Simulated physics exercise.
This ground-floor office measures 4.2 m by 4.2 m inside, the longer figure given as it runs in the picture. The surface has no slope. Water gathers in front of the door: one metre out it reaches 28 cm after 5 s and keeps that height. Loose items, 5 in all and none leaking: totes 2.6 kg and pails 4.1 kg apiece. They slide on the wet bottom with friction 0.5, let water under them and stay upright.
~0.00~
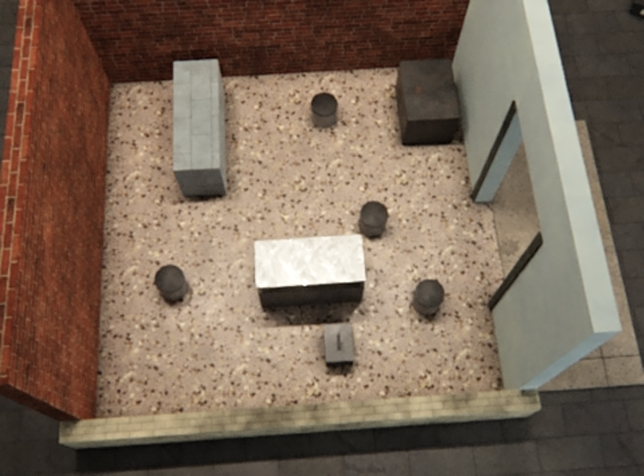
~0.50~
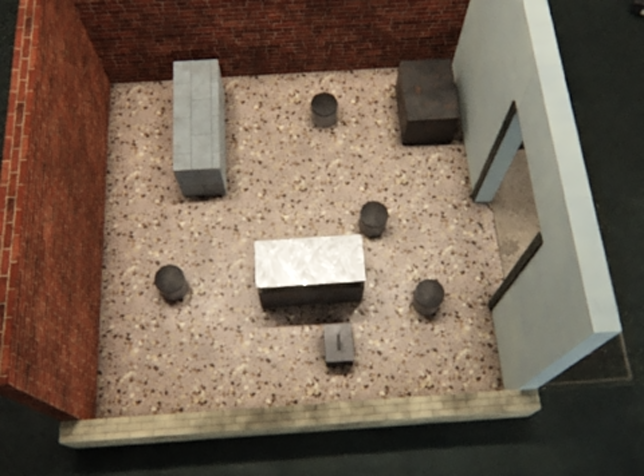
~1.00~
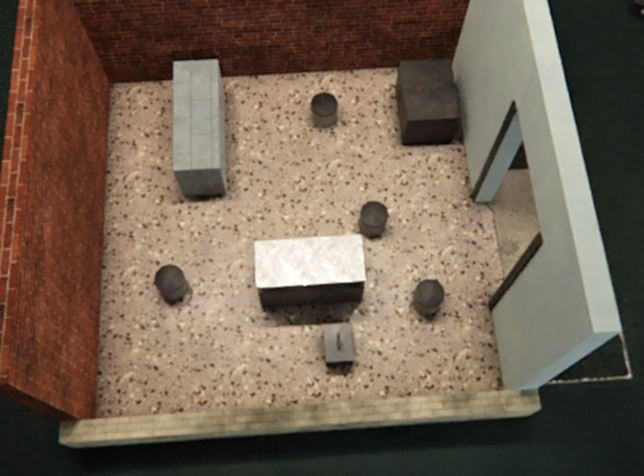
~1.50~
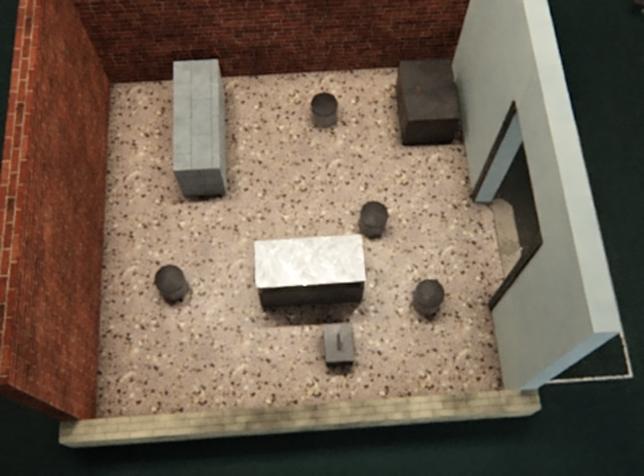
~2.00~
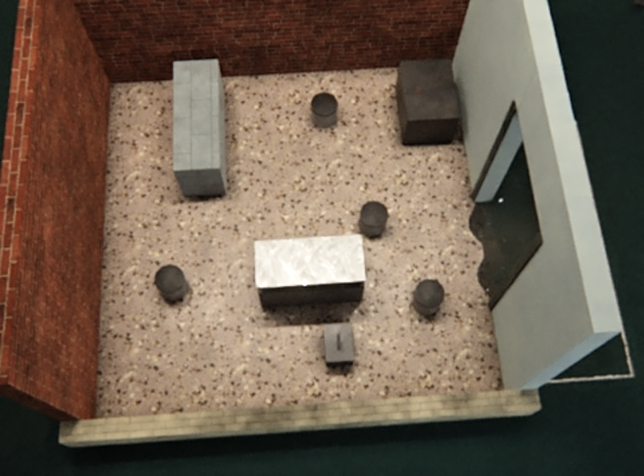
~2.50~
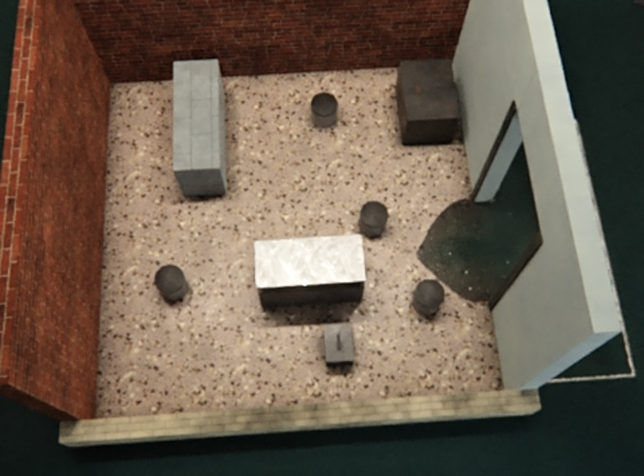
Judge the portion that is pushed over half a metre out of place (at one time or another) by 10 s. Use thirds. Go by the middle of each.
Share: Two thirds or above.
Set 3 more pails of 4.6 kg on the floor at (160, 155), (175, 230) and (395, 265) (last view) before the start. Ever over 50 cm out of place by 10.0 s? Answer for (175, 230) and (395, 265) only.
In turn: More, past it.
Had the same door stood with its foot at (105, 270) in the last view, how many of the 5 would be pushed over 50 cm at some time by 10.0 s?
In that case 5 of them.
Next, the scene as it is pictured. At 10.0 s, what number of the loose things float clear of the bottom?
5 of them.
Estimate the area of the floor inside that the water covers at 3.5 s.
Roughly 2.5 m2.
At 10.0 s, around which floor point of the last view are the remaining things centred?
Near (291, 208).
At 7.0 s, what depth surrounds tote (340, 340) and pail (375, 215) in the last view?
Roughly 5 and 13 cm.
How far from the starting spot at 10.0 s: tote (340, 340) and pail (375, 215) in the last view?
In turn: 200 cm, 200 cm.
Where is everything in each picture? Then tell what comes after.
The first frame shows a tote at (339, 342), on the bottom; a pail at (430, 293) rests on the ground; 0.0 m2 under water; 0 of 5 have shifted.
The second frame shows a tote at (339, 342), on the bottom; a pail at (430, 293) rests on the ground; water covers 0.0 m2; 0 of 5 have shifted.
The third frame shows a tote at (339, 342), on the bottom; a pail at (430, 293), on the bottom; 0.0 m2 under water; 0 of 5 have shifted.
The fourth frame shows a tote at (339, 342), on the bottom; a pail at (430, 293) rests on the ground; 0.0 m2 under water; 0 of 5 have shifted.
The fifth frame shows a tote at (339, 342), on the bottom; a pail at (430, 293) rests on the ground; 0.0 m2 under water; 0 of 5 have shifted.
The sixth frame shows a tote at (339, 342) rests on the ground; a pail at (430, 293), on the bottom; water covers 0.6 m2; 0 of 5 have shifted.
After 3.5 s 0 of 5 are over 50 cm from their spots; 0 afloat.
After 4.5 s 2 of 5 are over 50 cm from their spots; 0 afloat.
After 7.0 s 3 of 5 are over 50 cm from their spots; 4 afloat.
After 10.0 s 5 of 5 are over 50 cm from their spots, and 5 have been at some point; 5 afloat.
